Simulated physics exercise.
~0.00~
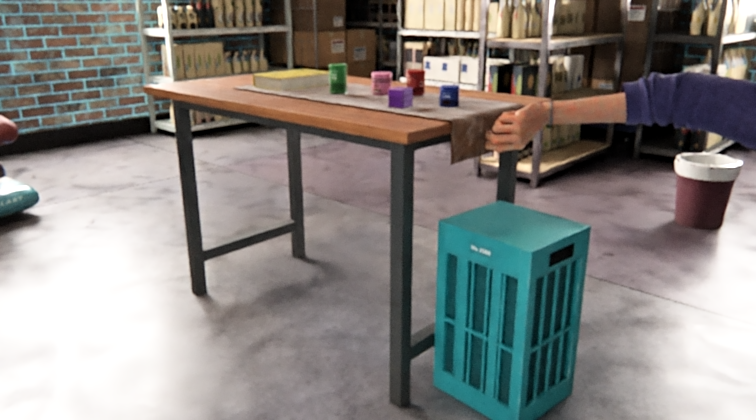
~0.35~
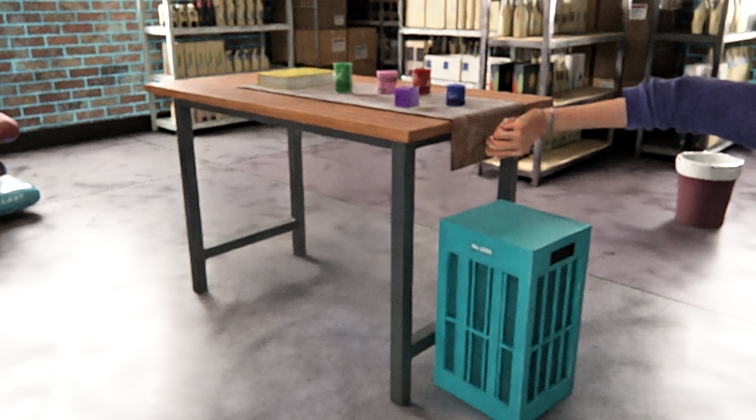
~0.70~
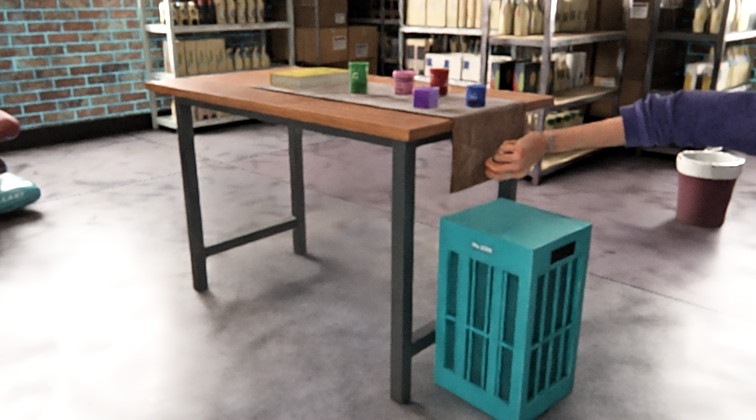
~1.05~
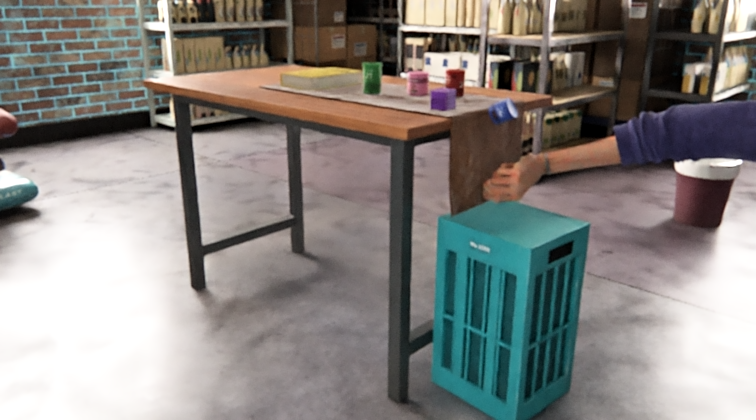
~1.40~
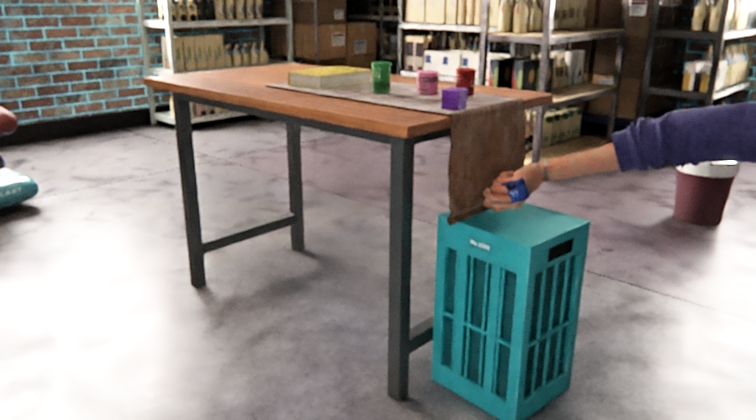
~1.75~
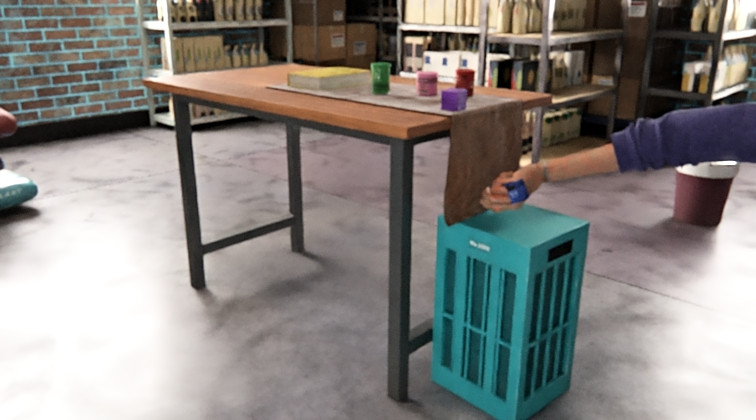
In a storeroom with metal shelves and a brick wall, a wooden table holds a brown cloth with small colourful containers and a yellow block on it, above a turquoise crate. A hand reaching in from the right grips the cloth's hanging end and draws it downward. The cloth slides, carrying the pots, can and purple cube toward the right edge. The blue pot tips off the end and drops beside the hand. The hem comes down to the crate and the pulling stops, with the blue pot at the hand and the other things still on the table.
